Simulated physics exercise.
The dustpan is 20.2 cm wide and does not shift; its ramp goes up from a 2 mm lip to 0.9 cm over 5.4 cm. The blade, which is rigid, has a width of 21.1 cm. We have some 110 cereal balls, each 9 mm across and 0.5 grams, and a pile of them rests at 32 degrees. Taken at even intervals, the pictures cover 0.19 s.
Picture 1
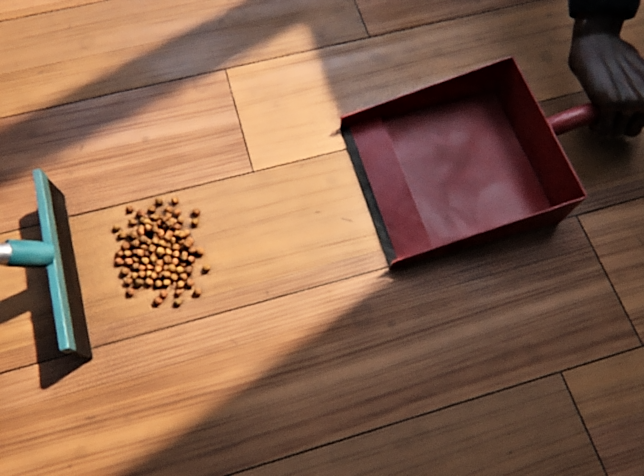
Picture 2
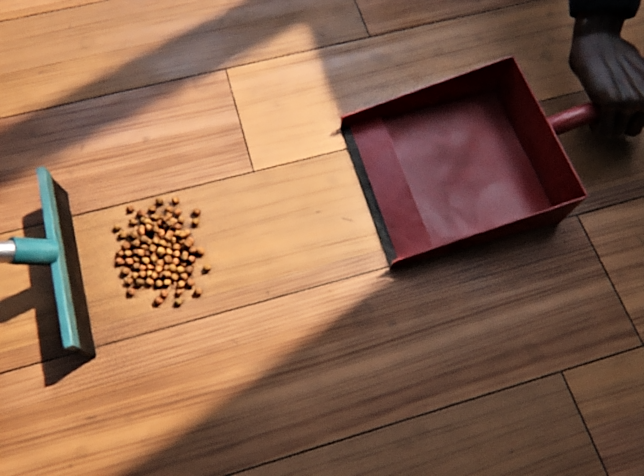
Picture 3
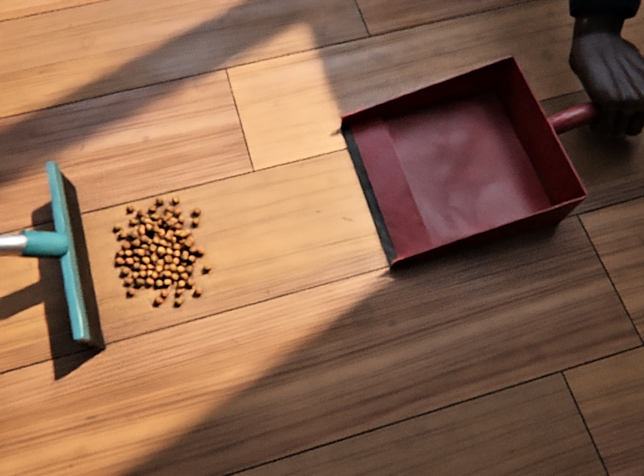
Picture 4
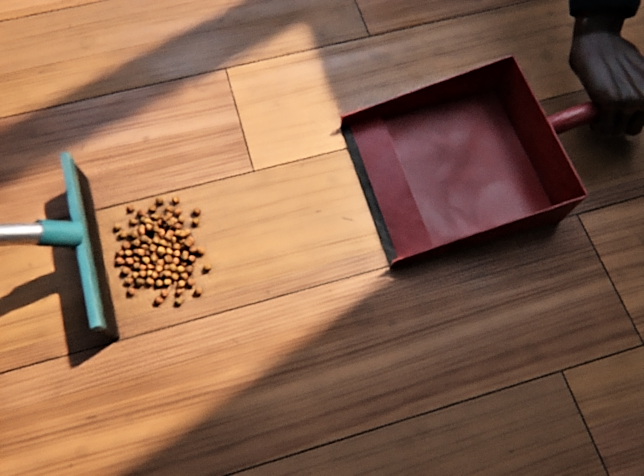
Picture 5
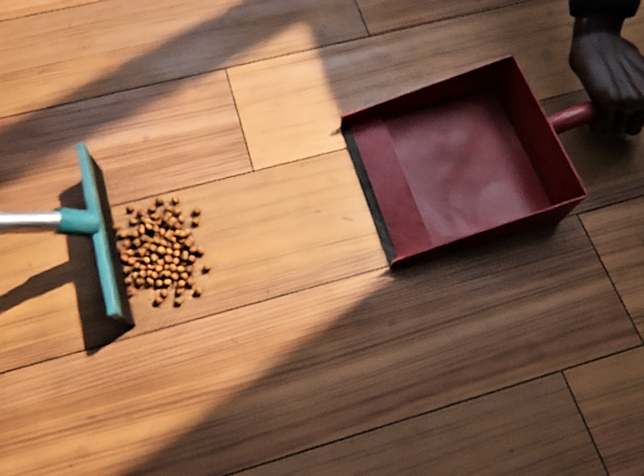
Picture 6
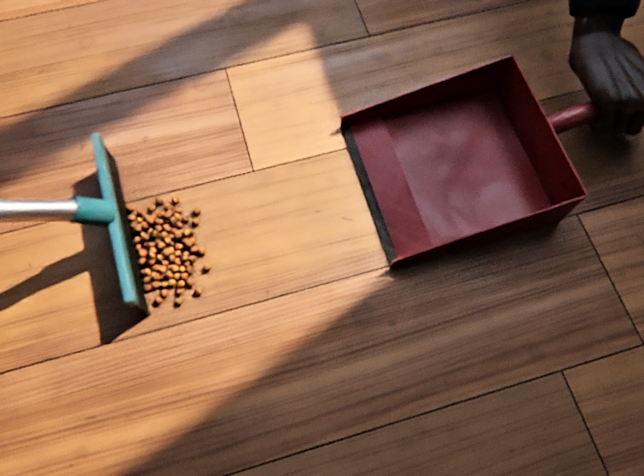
The video shows a teal blade on a metal handle sliding rightward across a wooden floor and beginning to push a pile of small brown balls, while a dark hand holds a red dustpan still at right.
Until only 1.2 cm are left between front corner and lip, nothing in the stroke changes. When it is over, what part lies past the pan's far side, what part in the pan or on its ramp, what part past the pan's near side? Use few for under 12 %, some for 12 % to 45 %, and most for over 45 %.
Past the pan's far side: Some, in the pan or on its ramp: Some, past the pan's near side: Few.
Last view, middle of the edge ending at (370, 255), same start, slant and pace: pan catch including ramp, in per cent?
That comes to near 35 percent.
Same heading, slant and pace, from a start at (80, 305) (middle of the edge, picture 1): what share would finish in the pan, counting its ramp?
Around 35 %.
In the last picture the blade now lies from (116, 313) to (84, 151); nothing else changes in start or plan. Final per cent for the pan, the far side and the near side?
Pan 15; far 35; near 0.
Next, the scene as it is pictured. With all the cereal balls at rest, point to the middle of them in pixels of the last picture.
Somewhere around (355, 155) in the final frame.
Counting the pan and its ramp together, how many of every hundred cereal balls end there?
Estimated share: 25 per cent.
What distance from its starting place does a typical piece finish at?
Median: Approx. 30 cm.
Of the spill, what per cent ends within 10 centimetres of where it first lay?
That share is some 15 percent.
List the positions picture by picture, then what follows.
In the first frame, blade from (69, 348) to (42, 177), moved 0.0 cm, 0 of the pieces shifted so far; middle of the pieces at (159, 248); pan at (461, 170).
In the second frame, blade from (73, 345) to (45, 175), moved 0.4 cm, 0 of the pieces shifted so far; middle of the pieces at (160, 247).
In the third frame, blade from (83, 337) to (54, 170), moved 1.5 cm, 0 of the pieces shifted so far; middle of the pieces at (160, 247).
In the fourth frame, blade from (99, 326) to (68, 160), moved 3.4 cm, 0 of the pieces shifted so far; middle of the pieces at (160, 247).
In the fifth frame, blade from (116, 313) to (83, 151), moved 5.4 cm, 1 of the pieces shifted so far; middle of the pieces at (160, 247).
In the sixth frame, blade from (132, 301) to (98, 141), moved 7.4 cm, 72 of the pieces shifted so far; middle of the pieces at (165, 247); pan at (461, 169).
Then, 0.28 s after the last picture, middle of the blade 15 cm from the lip; 0 % over the lip, far side 10 %, near side 0 %.
Then, 0.46 s after the last picture, middle of the blade 7 cm from the lip; 0 % over the lip, far side 25 %, near side 0 %.
Then, 0.76 s after the last picture, middle of the blade 2 cm from the lip; 25 % over the lip, far side 30 %, near side 0 %.
In the end, far side 30 %, pan 25 %, near side 0 %, in front of the lip or behind the blade 45 %.
